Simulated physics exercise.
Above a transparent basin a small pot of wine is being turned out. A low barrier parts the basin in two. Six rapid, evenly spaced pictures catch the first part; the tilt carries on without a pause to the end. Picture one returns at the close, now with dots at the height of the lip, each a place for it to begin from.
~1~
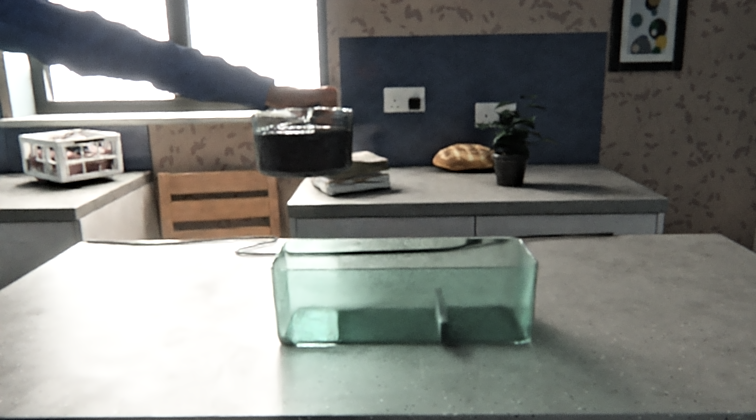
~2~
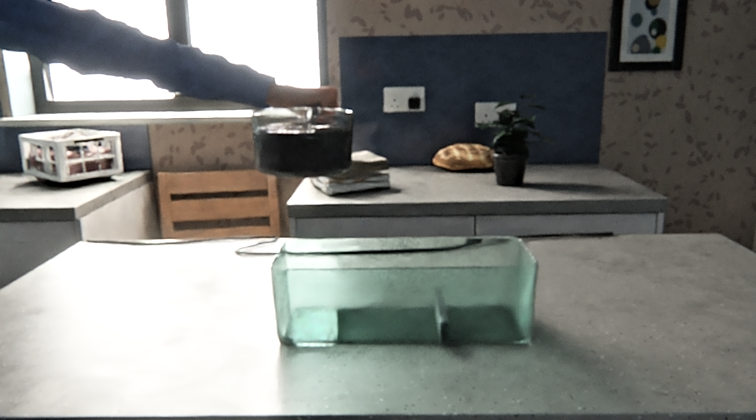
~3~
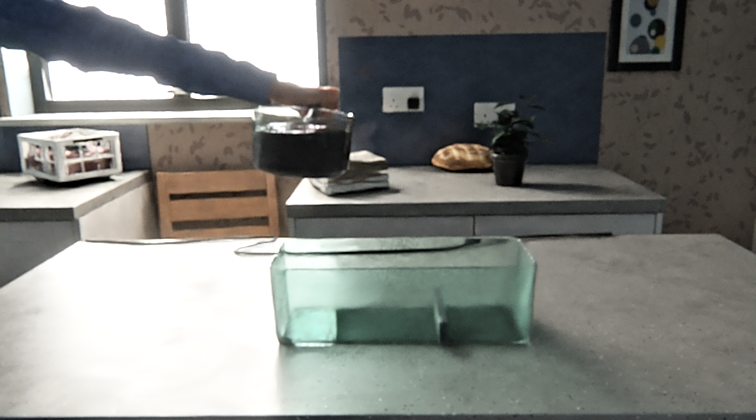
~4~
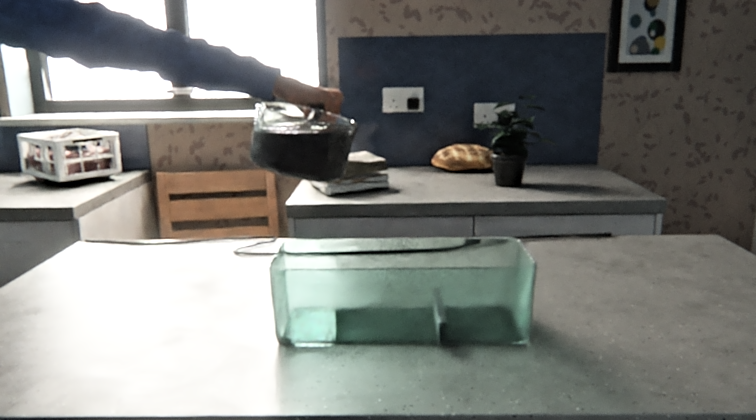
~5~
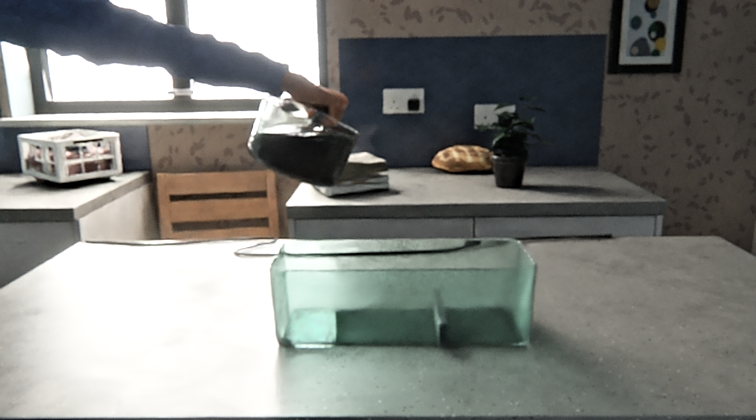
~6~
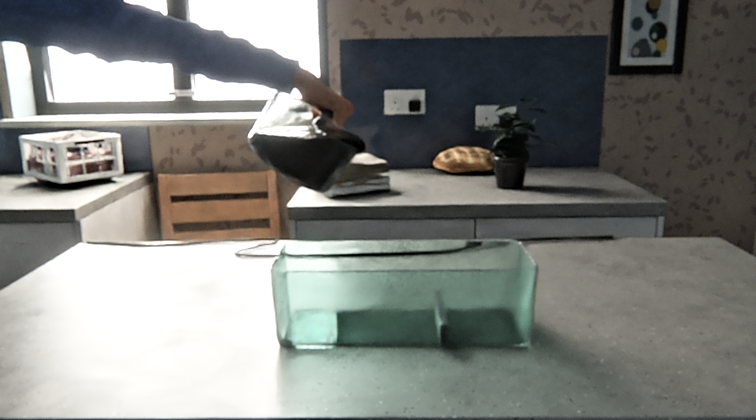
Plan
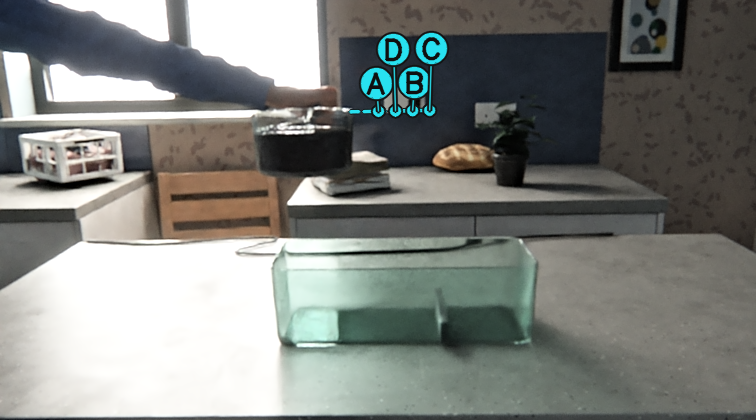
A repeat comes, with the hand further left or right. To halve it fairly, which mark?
D is best.
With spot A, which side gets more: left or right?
The left side.
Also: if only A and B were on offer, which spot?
That is spot B.
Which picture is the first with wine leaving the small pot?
In picture 6.
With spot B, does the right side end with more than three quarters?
No, it does not.
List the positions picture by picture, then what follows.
The first picture shows upright, lip at (350, 111); basin from (278, 343) to (532, 340); top of the wall at (441, 303); nothing has left yet.
The second picture shows upright, lip at (351, 112); nothing has left yet.
The third picture shows tipped about 6°, lip at (352, 116); nothing has left yet.
The fourth picture shows tipped about 14°, lip at (355, 124); nothing has left yet.
The fifth picture shows tipped about 24°, lip at (357, 134); nothing has left yet.
The sixth picture shows tipped about 36°, lip at (359, 147); wine is over the lip, down to (359, 147).
On the marked copy, A at (378, 111); B at (412, 110); C at (429, 110); D at (395, 111).
For spot A, about 68 % ends left of the wall and 29 % right of it.
For spot B, about 39 % ends left of the wall and 59 % right of it.
For spot C, about 30 % ends left of the wall and 68 % right of it.
For spot D, about 49 % ends left of the wall and 50 % right of it.
